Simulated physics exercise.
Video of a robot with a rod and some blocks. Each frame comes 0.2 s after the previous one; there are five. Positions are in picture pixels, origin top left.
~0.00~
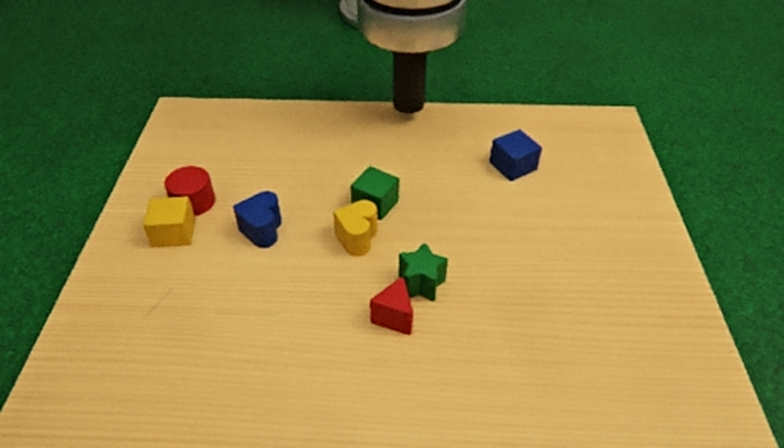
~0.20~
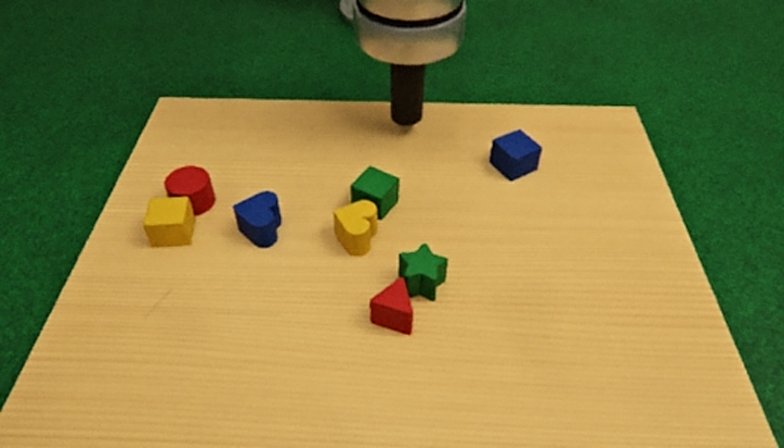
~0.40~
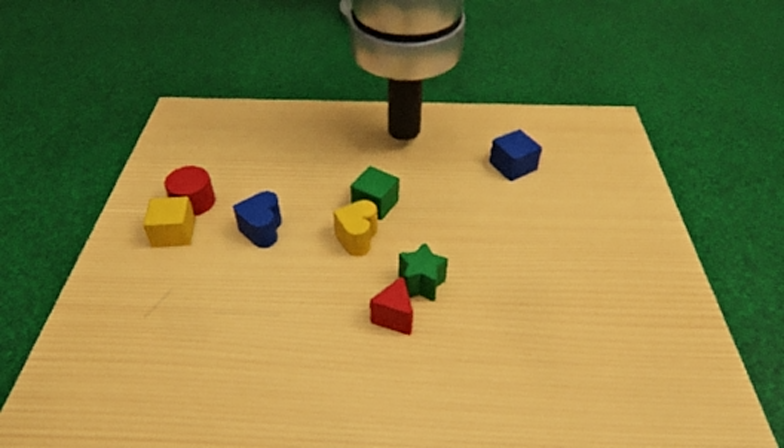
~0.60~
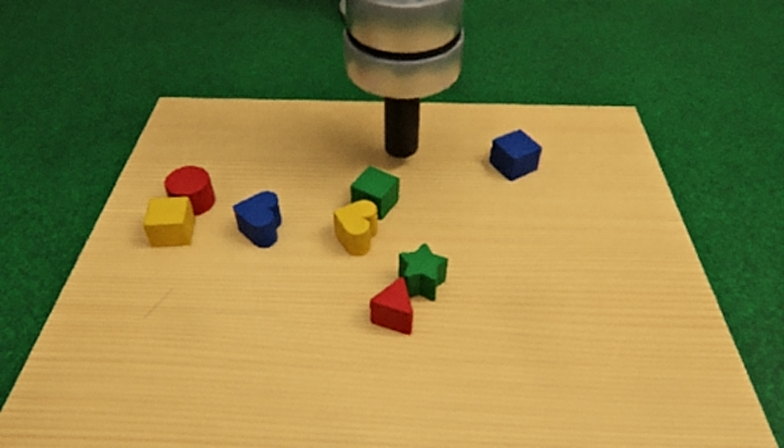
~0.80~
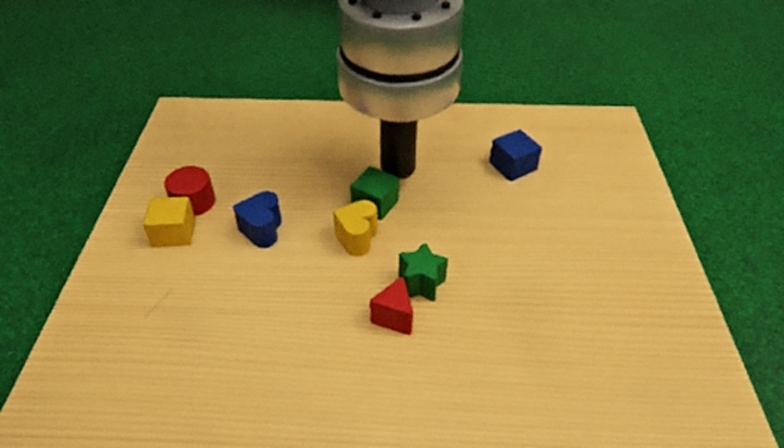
A robot arm's grey cylindrical end with a dark rod hangs over the far side of a pale wooden board on green carpet, seen from above at an angle by a still camera. Red, yellow, blue and green blocks sit at left and centre, with a blue cube at upper right. The rod moves steadily nearer and slightly left, alongside the green cube, while every block stays still.
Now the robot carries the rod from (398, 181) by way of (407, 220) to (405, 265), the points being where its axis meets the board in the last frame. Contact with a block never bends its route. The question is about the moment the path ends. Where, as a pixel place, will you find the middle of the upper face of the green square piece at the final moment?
Just about (368, 205).
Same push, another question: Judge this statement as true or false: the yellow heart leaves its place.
That statement is accurate.
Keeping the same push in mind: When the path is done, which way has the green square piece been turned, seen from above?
From the top: Clockwise.
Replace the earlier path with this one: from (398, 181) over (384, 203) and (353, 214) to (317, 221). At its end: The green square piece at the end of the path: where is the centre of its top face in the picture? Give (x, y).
Its top middle is near (336, 223).
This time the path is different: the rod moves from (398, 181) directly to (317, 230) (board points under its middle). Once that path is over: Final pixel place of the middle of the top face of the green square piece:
The middle of its upper face should be somewhere near (333, 232).
What follows on the original path. One third of the way, rod at (405, 194); yellow heart at (342, 227); green square piece at (372, 197), turned 35° clockwise.
Two thirds of the way, rod at (407, 223); yellow heart at (331, 233); green square piece at (368, 205), turned 60° clockwise.
At the end, rod at (405, 252); yellow heart at (331, 233); green square piece at (368, 205), turned 60° clockwise; red triangular block unmoved; green star block at (426, 268).
